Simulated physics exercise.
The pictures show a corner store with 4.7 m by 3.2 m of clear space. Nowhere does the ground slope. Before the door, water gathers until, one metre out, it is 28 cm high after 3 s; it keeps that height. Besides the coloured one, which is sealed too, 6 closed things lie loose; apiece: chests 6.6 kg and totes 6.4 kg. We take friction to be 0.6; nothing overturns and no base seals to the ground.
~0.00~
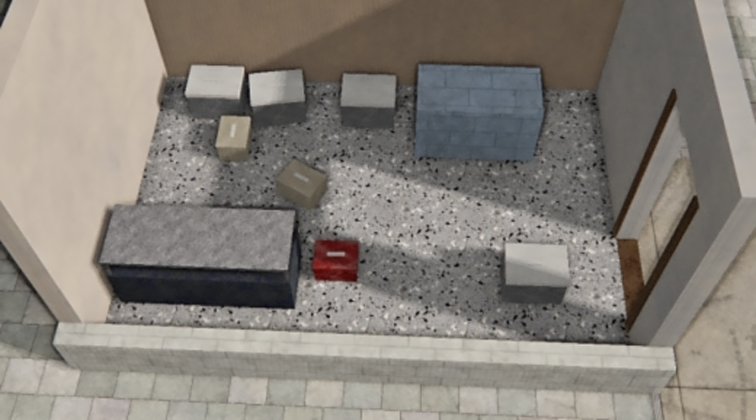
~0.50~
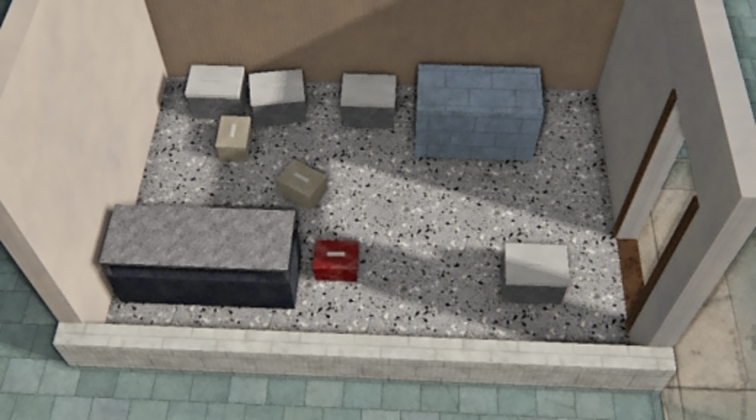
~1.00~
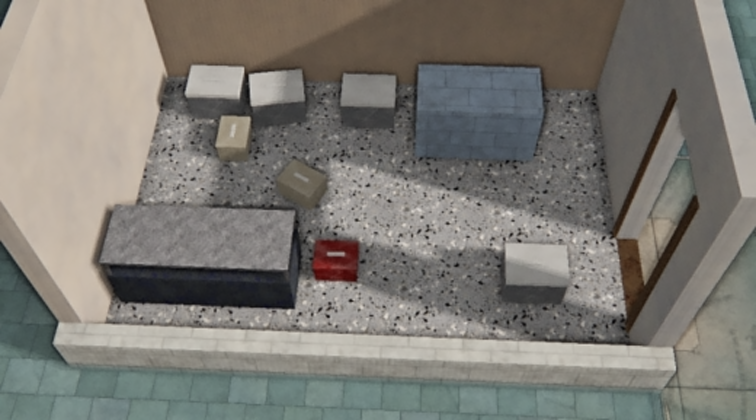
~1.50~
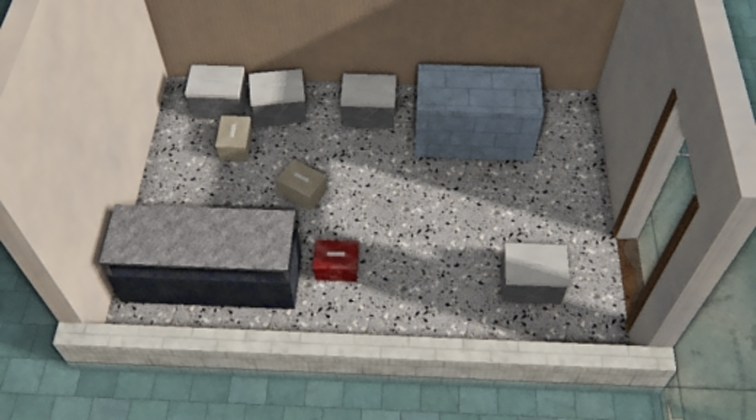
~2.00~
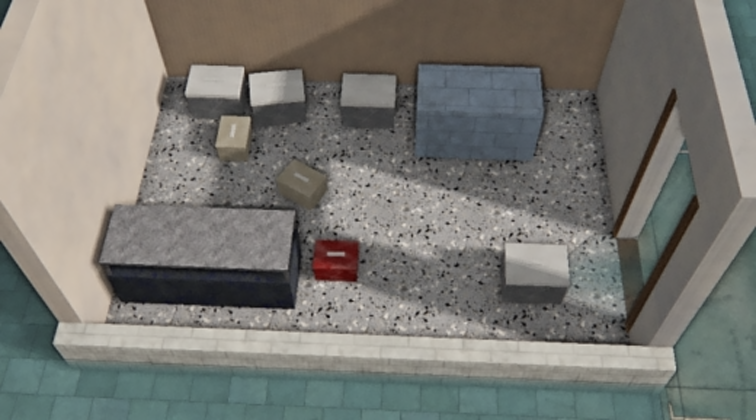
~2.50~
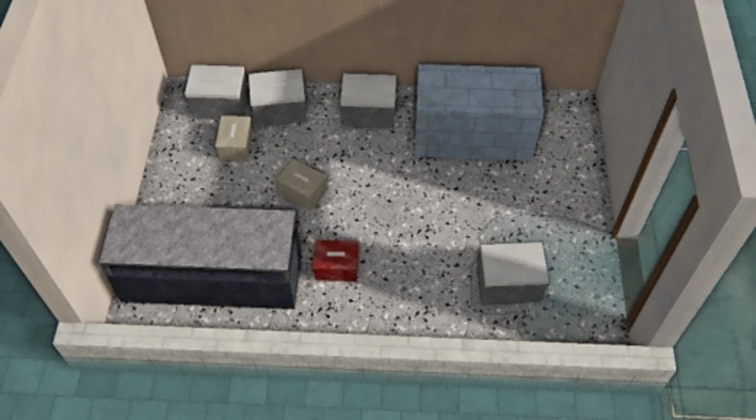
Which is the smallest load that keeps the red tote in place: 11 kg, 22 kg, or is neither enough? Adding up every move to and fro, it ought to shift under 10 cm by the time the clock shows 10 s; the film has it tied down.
Neither is fine.
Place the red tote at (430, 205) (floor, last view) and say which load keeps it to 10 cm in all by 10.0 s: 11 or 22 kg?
The answer: You need the heavier weight.
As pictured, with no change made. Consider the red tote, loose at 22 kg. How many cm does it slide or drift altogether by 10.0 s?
30 cm.
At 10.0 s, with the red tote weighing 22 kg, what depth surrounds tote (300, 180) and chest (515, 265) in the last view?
I'd estimate 10 cm for the first and 17 cm for the second.
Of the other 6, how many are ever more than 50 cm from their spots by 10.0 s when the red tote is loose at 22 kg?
I get 5.
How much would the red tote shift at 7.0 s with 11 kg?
140 cm.
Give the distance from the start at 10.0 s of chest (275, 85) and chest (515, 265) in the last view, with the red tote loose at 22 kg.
They sit 60 cm and 200 cm away, in the order given.
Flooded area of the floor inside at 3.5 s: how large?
Close to 5.5 m2, I'd say.
After 3.5 s the red tote would be 0 cm from its start with 11 kg and 0 cm from its start with 22 kg; 0 cm of water round it then.
After 4.5 s the red tote would be 5 cm from its start with 11 kg and 1 cm from its start with 22 kg; 5 cm of water round it then.
After 7.0 s the red tote would be 133 cm from its start with 11 kg and 1 cm from its start with 22 kg; 11 cm of water round it then.
After 10.0 s the red tote would be 217 cm from its start with 11 kg and 26 cm from its start with 22 kg; 16 cm of water round it then.
